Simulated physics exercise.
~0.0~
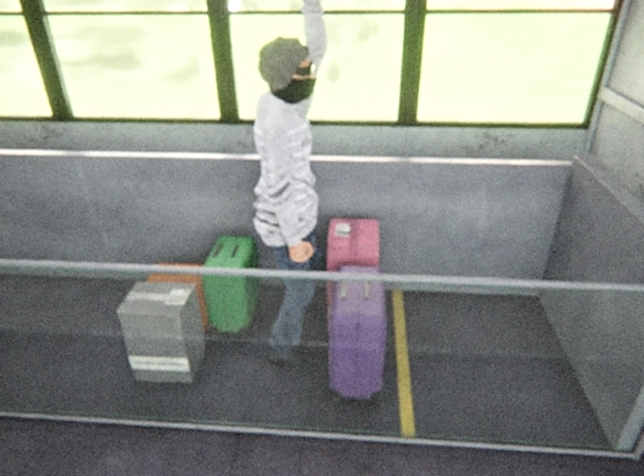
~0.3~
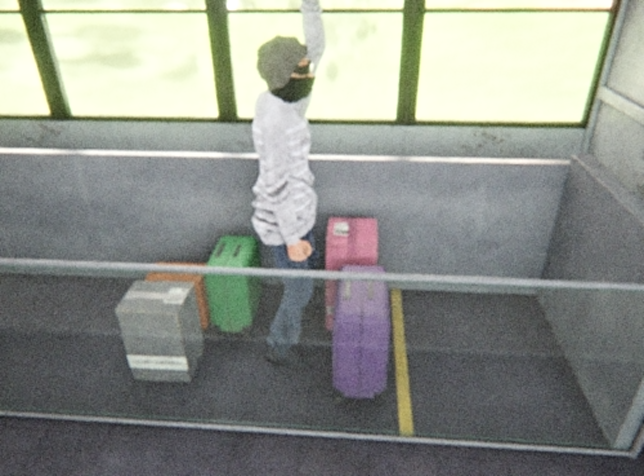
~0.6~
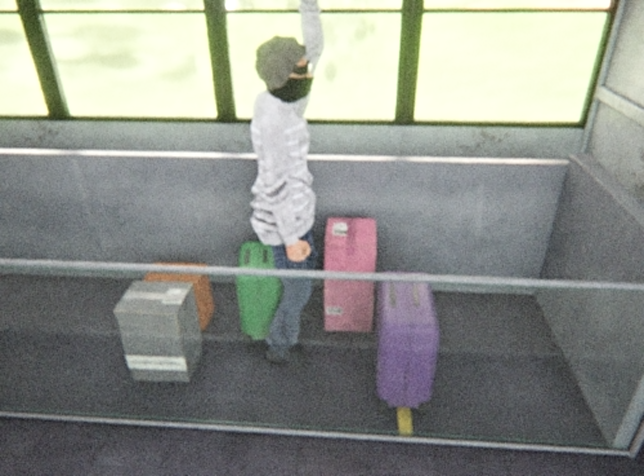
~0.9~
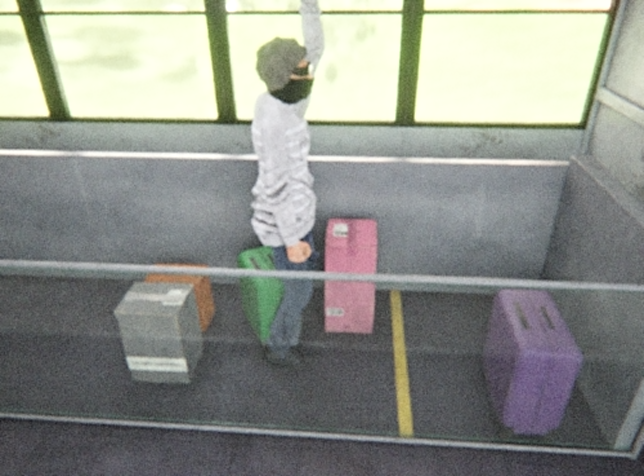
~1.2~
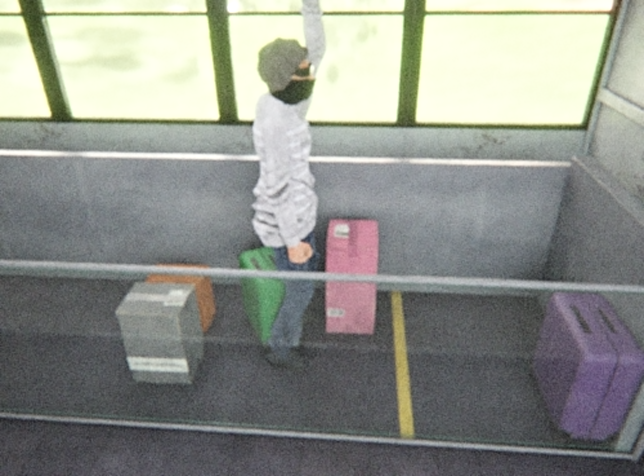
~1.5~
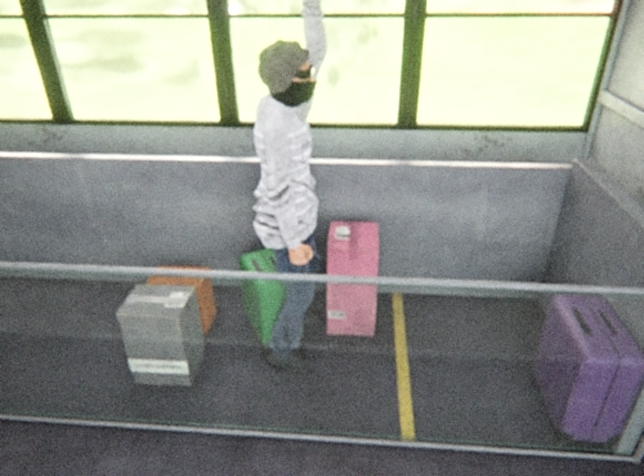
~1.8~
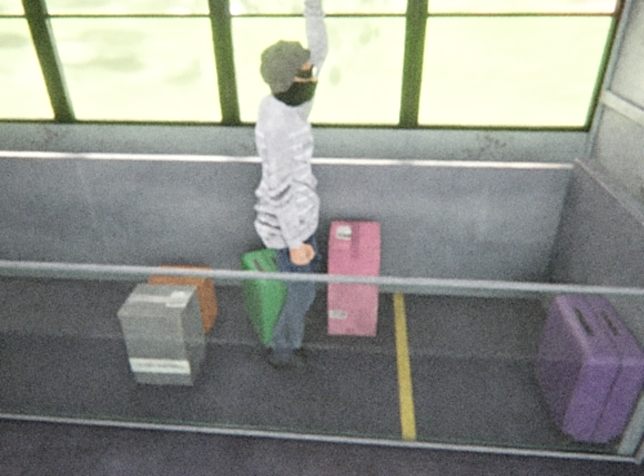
A person in a grey cap, dark face covering and pale top stands with one arm raised in a grey bay below bright windows, seen from above through a clear low barrier. Grey and orange cases sit at left, a green case beside the legs, and pink and purple cases at right near a yellow floor line. The purple case slides right, over the line, while the green one shifts slightly right behind the legs. The purple case rolls on to the far right and stops upright beyond the line. The green, pink, orange and grey cases remain left of it.
